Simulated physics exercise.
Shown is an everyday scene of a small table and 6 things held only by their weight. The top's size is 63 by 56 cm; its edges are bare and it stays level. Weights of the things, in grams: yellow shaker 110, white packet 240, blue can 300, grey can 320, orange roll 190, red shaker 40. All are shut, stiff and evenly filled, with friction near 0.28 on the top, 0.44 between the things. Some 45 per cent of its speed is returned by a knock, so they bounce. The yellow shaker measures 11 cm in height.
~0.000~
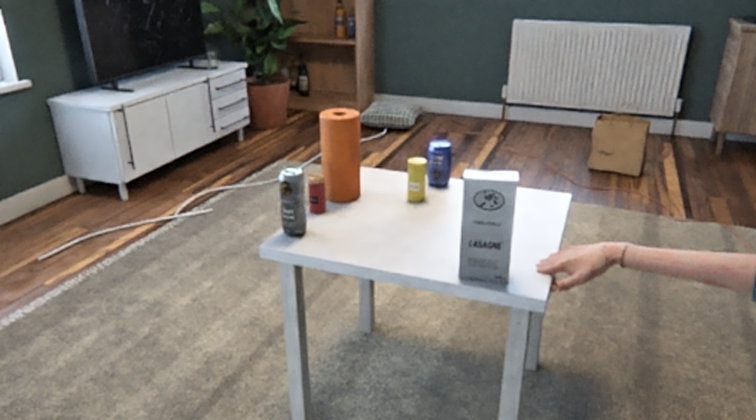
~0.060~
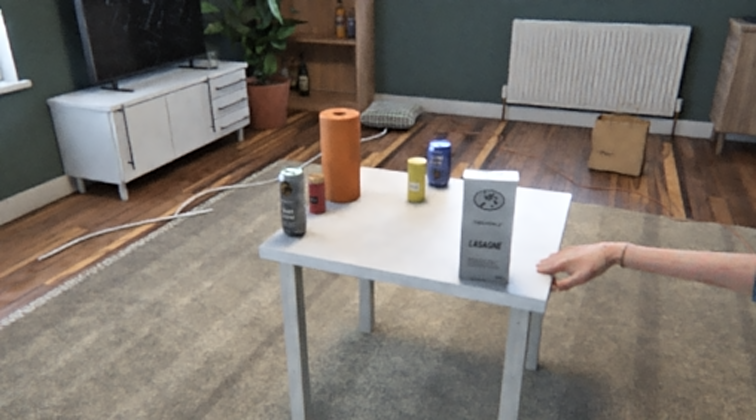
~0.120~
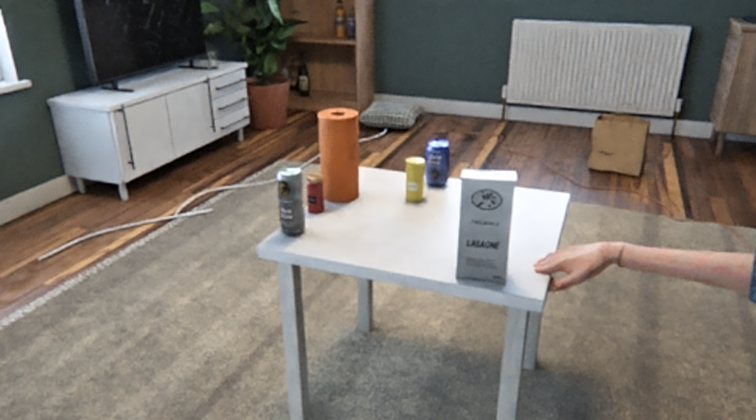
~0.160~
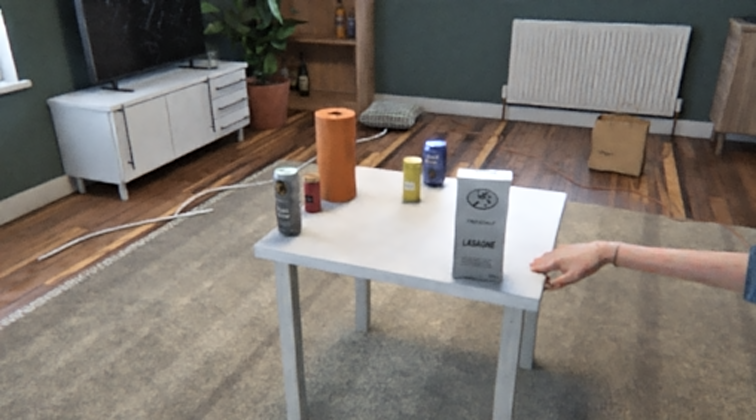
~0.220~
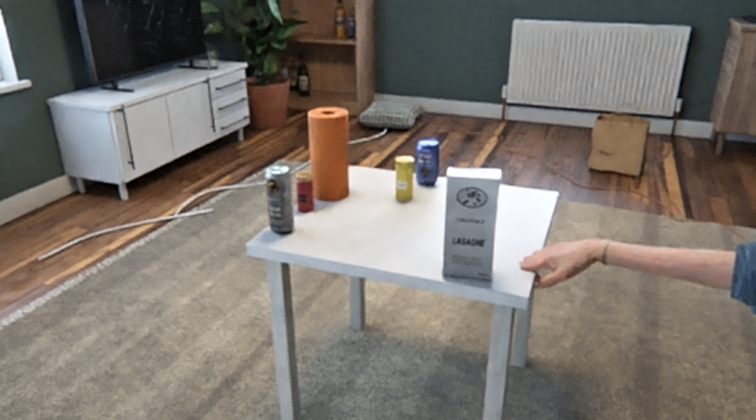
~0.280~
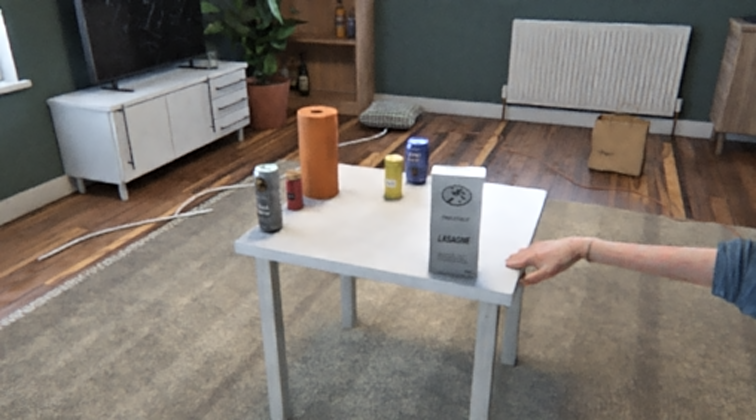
A hand slides a white table holding cans, a box and an orange roll slightly left.
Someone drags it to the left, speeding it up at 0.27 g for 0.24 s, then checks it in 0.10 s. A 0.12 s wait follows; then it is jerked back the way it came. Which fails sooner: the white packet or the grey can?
Second.
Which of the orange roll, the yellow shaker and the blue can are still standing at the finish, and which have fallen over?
In the last frame the orange roll does not stay up, the yellow shaker remains up and the blue can remains up.
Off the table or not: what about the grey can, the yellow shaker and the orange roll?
Final state - the grey can ends out of bounds; the yellow shaker stays within bounds; the orange roll ends out of bounds.
Around 0.78 s, table along by 2 cm; grey can, orange roll and red shaker now off the table; white packet shifted 5 cm near (455, 221); yellow shaker shifted 4 cm.
Around 1.08 s, things are still on the move.
Finally (1.5 s), off the table, grey can, orange roll and red shaker; the other 3 still in place (within 5 cm). Final places as that camera would see them, white packet near (482, 225). White packet was never lost; grey can went at 0.54 s.
